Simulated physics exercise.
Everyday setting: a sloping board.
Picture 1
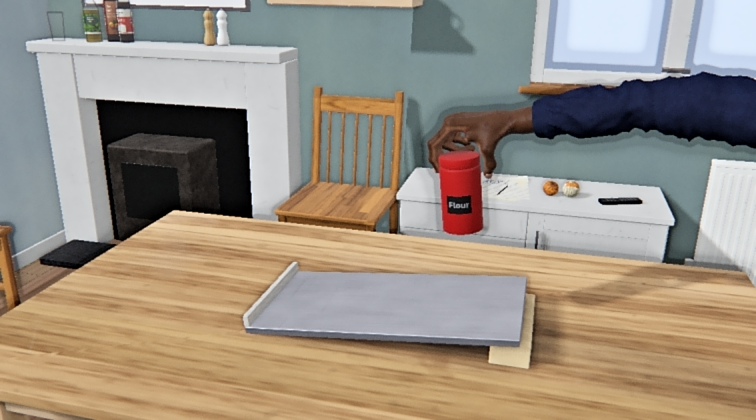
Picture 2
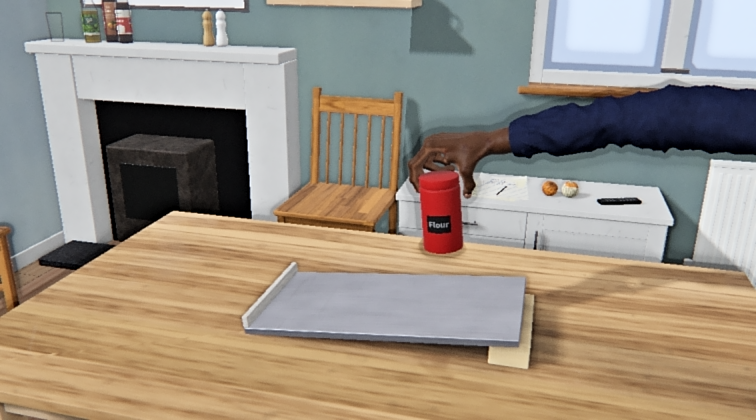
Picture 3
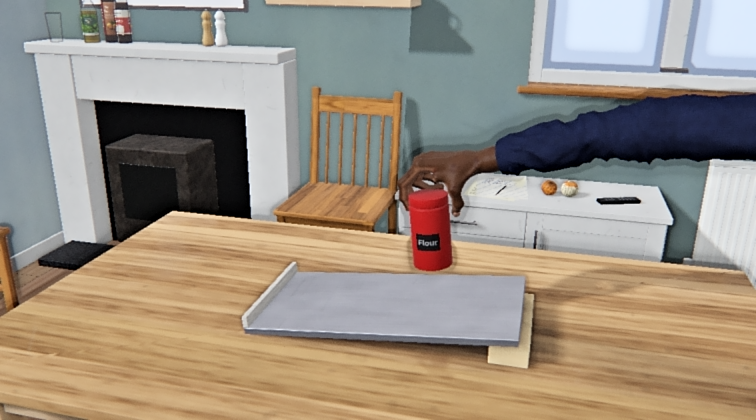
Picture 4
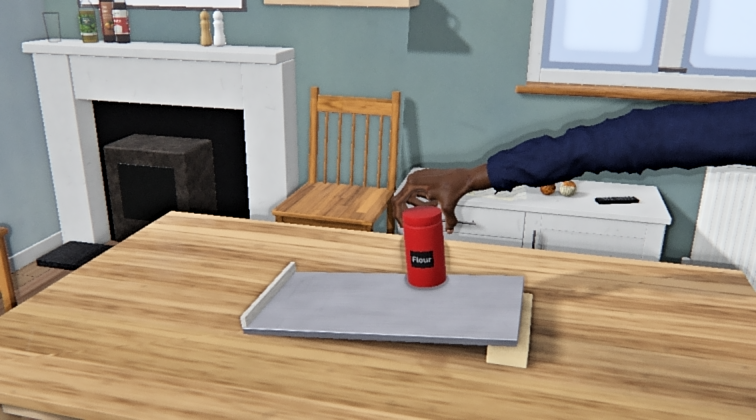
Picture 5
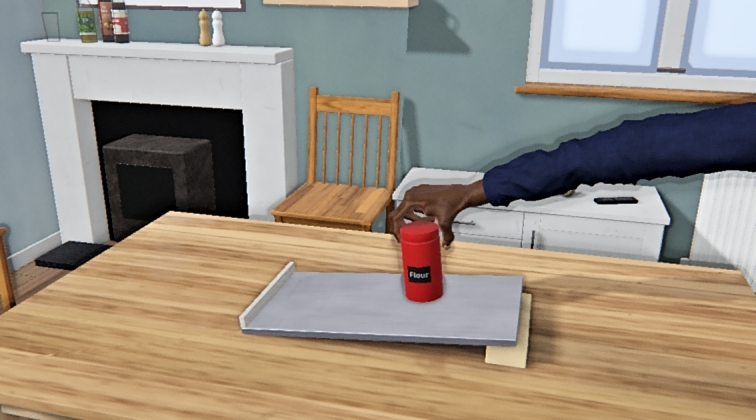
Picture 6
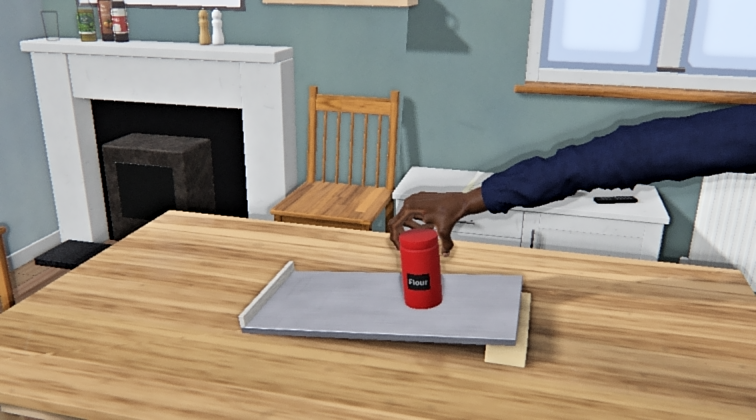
In the video, a hand reaching in from the right holds a red jar labelled flour above a wooden table, lowers it while moving slightly left, and sets it upright on a gray sloping board.
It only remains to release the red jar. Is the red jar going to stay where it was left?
Most likely it will not move.
Then, 0.30 s after the last picture, nothing has stirred.
Then, 0.70 s after the last picture, red jar resting near (421, 269).
At rest, it is in place. Seen from the same camera at the end, red jar near (420, 269). The red jar remains at rest.
